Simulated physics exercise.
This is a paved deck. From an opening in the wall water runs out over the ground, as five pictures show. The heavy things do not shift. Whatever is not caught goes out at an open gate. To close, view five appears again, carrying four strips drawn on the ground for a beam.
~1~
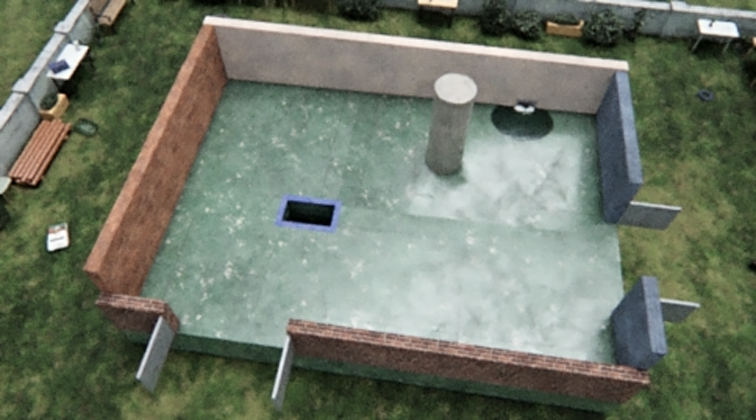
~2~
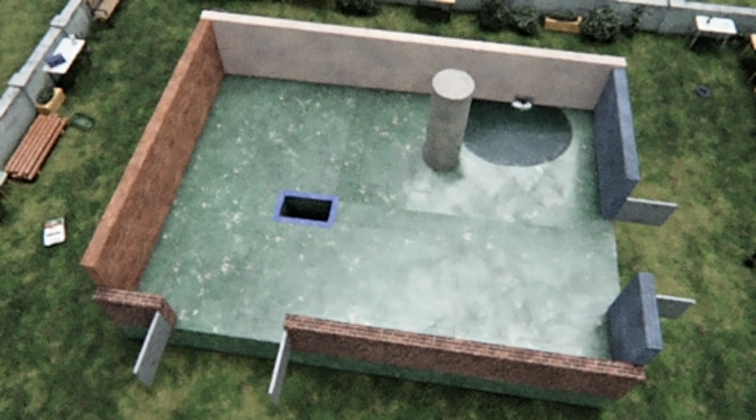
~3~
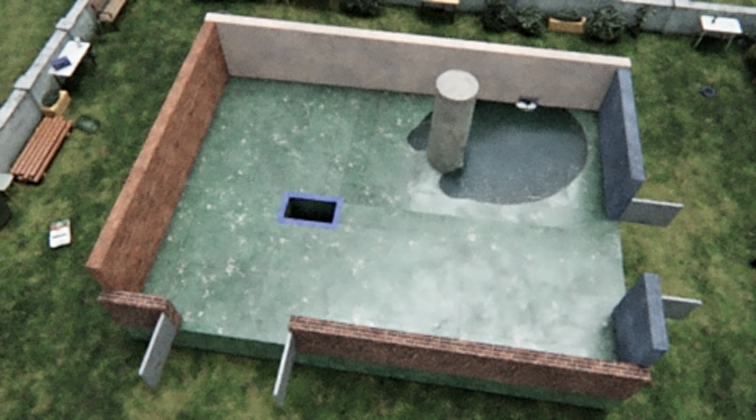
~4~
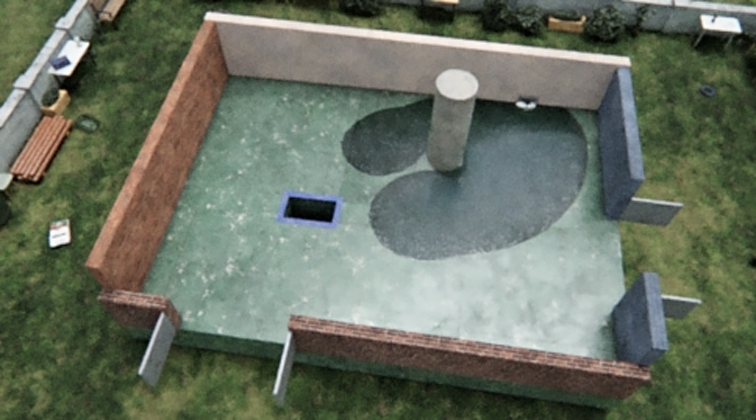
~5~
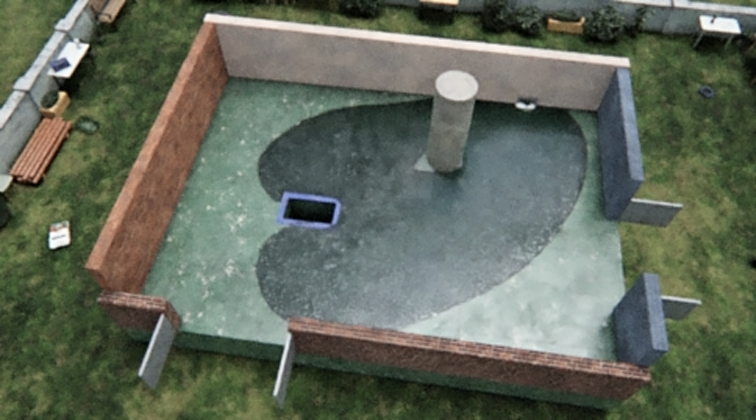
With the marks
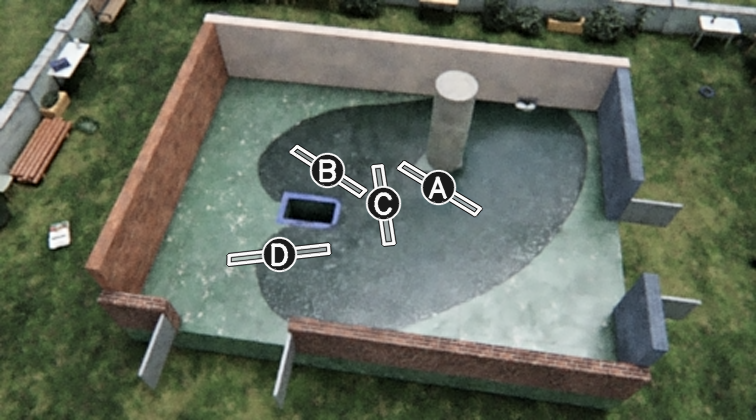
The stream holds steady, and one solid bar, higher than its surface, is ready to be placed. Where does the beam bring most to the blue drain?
Go for D.
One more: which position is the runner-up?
That is position B.
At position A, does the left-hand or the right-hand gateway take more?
The left gate.
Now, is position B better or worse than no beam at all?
Worse.
On the marked copy, A from (401, 165) to (477, 211); B from (294, 149) to (362, 193); C from (377, 166) to (389, 243); D from (229, 259) to (328, 248).
For position A, about 7 % of the stream goes into the blue drain, about 87 % out by the gates.
For position B, about 11 % of the stream goes into the blue drain, about 82 % out by the gates.
For position C, about 5 % of the stream goes into the blue drain, about 87 % out by the gates.
For position D, about 19 % of the stream goes into the blue drain, about 76 % out by the gates.
